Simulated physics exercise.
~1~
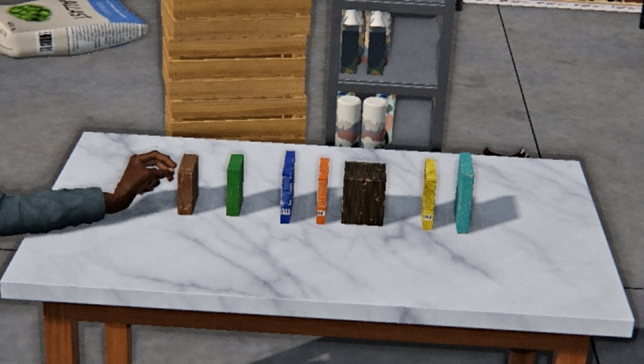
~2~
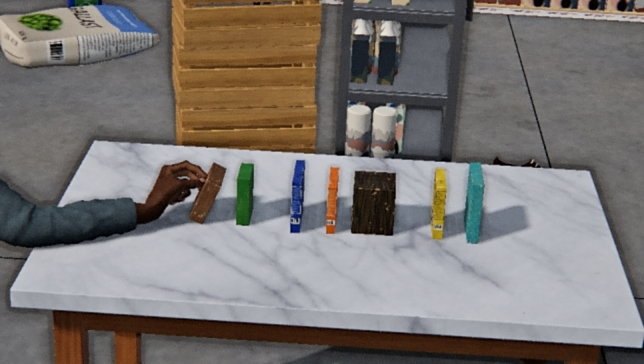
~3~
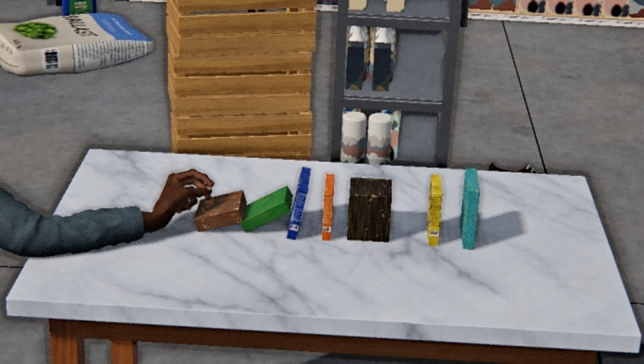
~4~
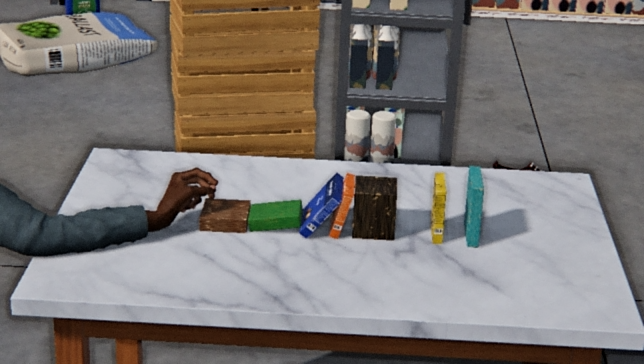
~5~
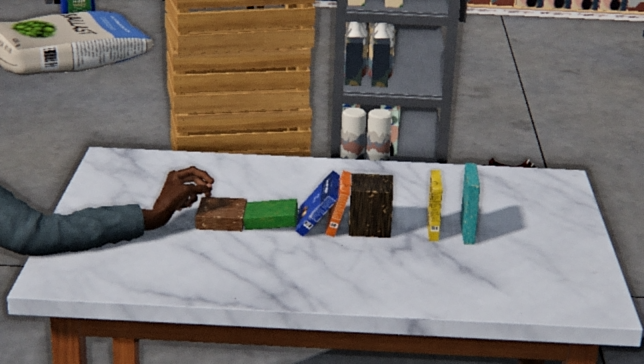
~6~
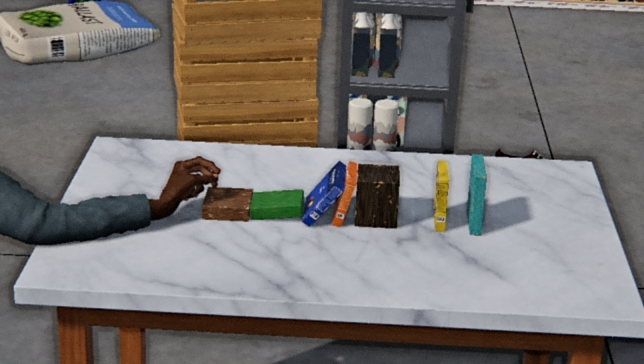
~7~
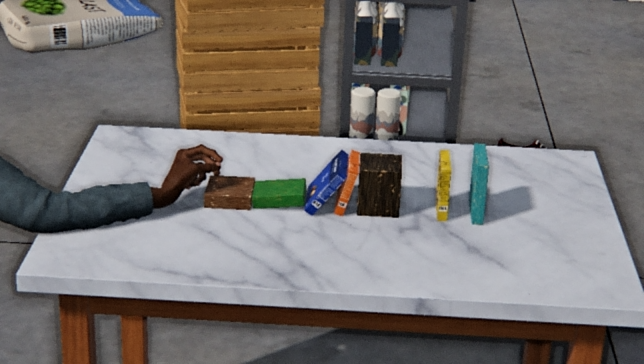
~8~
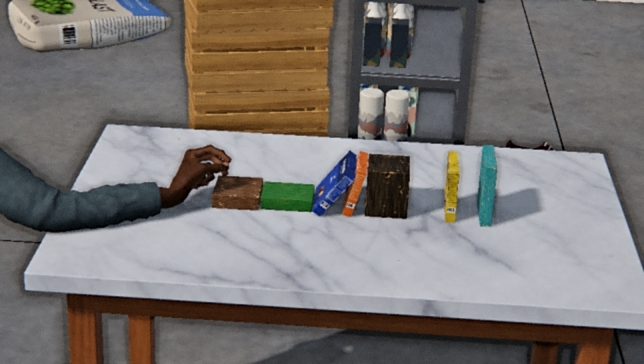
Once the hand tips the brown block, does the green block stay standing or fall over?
The green block falls over, ending up on its side next to the fallen brown block.
